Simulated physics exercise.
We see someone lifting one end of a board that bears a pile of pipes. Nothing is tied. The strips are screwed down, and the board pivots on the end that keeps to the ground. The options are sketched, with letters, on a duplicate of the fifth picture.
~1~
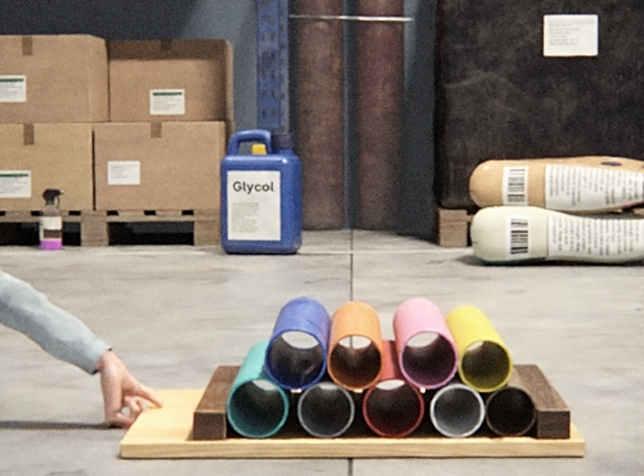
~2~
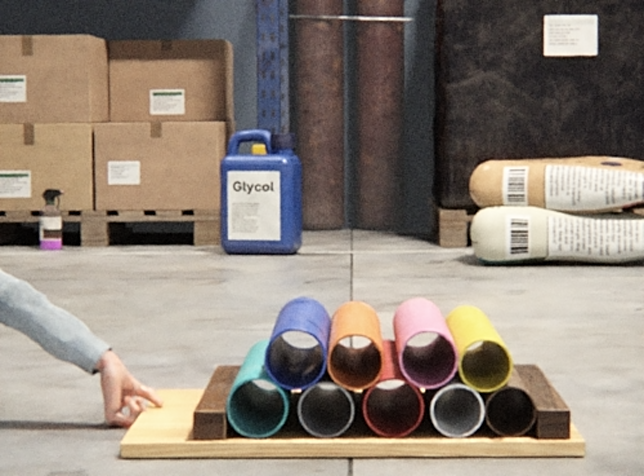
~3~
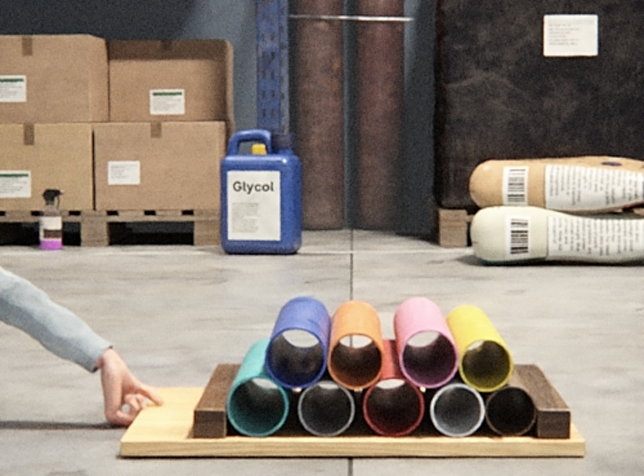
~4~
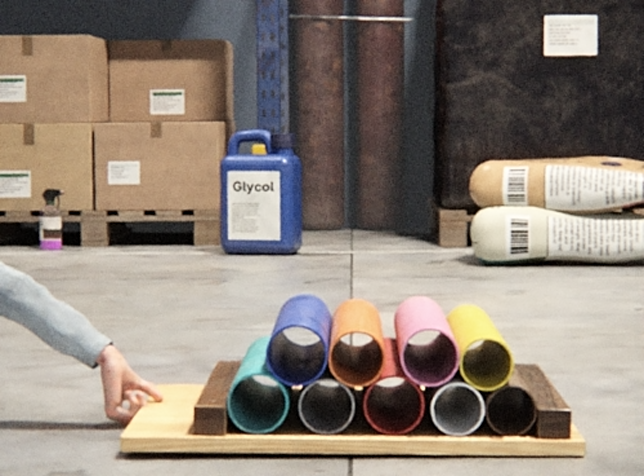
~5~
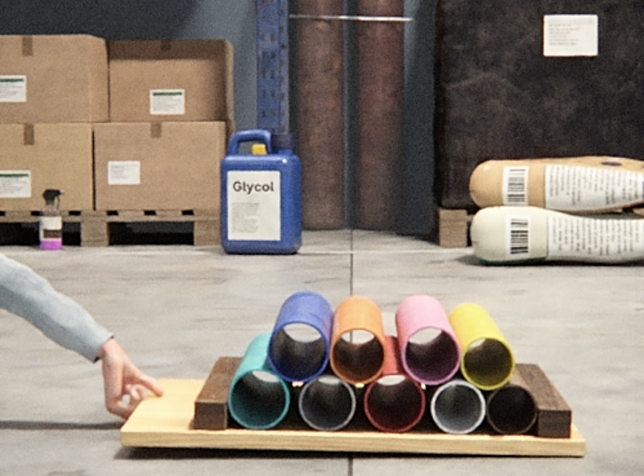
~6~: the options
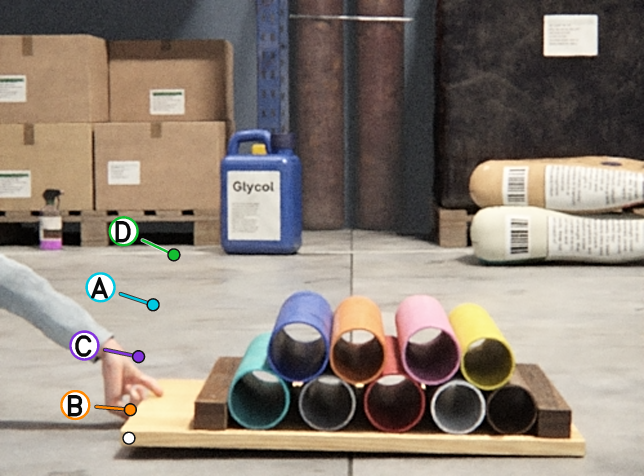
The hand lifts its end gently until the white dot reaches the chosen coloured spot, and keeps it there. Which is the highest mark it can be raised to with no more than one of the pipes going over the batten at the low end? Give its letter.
Raise it to A.
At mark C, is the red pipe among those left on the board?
Yes.
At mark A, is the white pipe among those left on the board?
Yes, with A.
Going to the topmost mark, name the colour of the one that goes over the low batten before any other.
It is the yellow one.
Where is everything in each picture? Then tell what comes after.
In the first frame, pink pipe (429, 359); blue pipe (296, 359); board (352, 407).
In the second frame, board (352, 407); turquoise pipe (257, 407).
In the third frame, board (352, 405); turquoise pipe (258, 406); yellow pipe (486, 364).
In the fourth frame, board (353, 404); turquoise pipe (257, 403); grey pipe (326, 406); white pipe (458, 409).
In the fifth frame, board (353, 401); turquoise pipe (258, 399); grey pipe (327, 403).
On the marked copy, A at (153, 305); B at (130, 409); C at (138, 356); D at (174, 255); the white dot at (129, 438).
With A. Early on, board at 14°.
Further on, board at 19°.
At the end, board at 19°, none over the low batten.
As for the rest, B none over the low batten; C none over the low batten; D four over the low batten (yellow, orange, pink, blue).
